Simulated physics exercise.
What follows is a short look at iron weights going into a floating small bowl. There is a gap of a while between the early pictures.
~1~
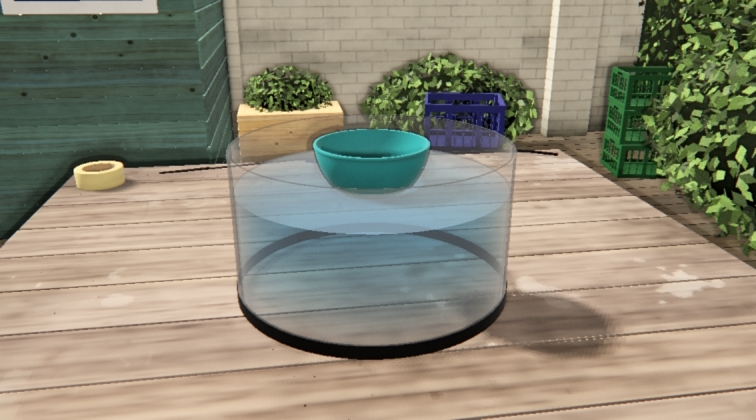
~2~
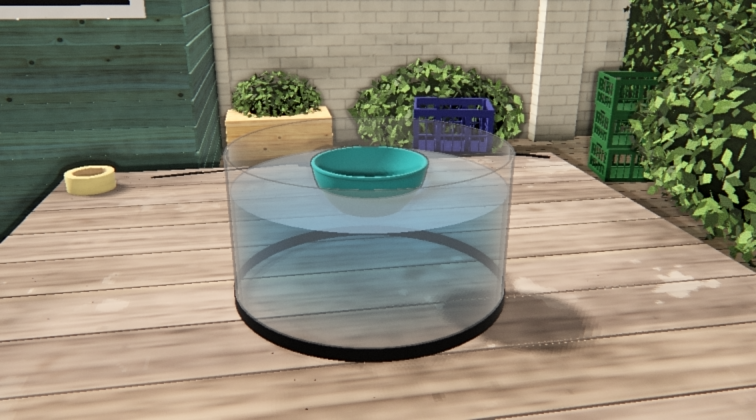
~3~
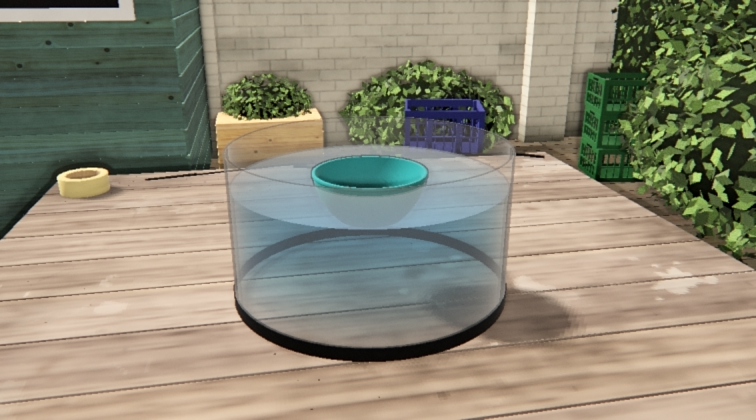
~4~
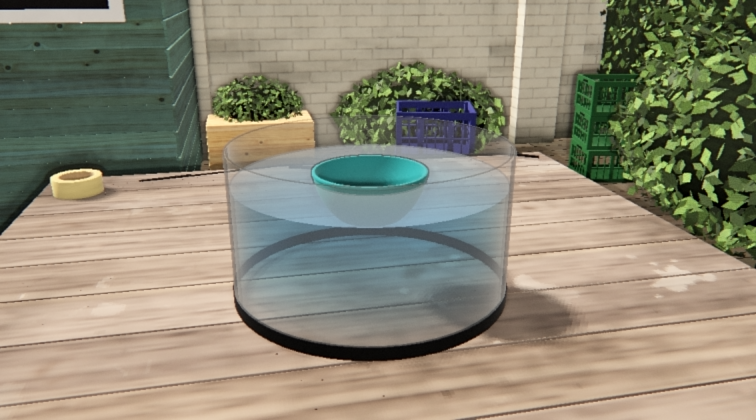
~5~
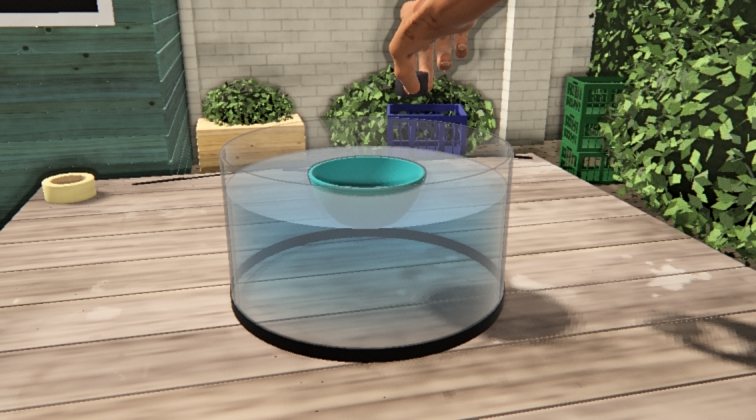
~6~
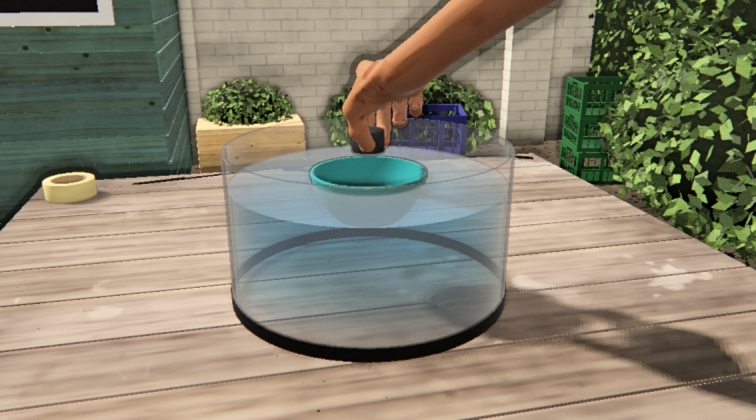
A teal bowl floats lower in a tank of water, then a hand brings a dark object over it.
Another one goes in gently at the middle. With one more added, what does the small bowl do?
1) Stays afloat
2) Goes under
Goes under (2).
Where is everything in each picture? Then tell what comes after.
Small bowl (372, 144) empty; most of its side above the surface, in the first frame.
Small bowl (370, 163) with one aboard; about half of its side above the surface, in the second frame.
Small bowl (370, 173) with two aboard; about a fifth of its side above the surface, in the third frame.
Small bowl (370, 172) with two aboard; about a fifth of its side above the surface, in the fourth frame.
Small bowl (367, 173) with two aboard; about a fifth of its side above the surface; the next iron weight in the hand at (412, 84), in the fifth frame.
Small bowl (369, 173) with two aboard; about a fifth of its side above the surface; the next iron weight in the hand at (368, 140), in the sixth frame.
Next, the iron weight is in and the small bowl dips.
After that, water pours in over its edge.
Finally, the small bowl lies on the bottom with its load.
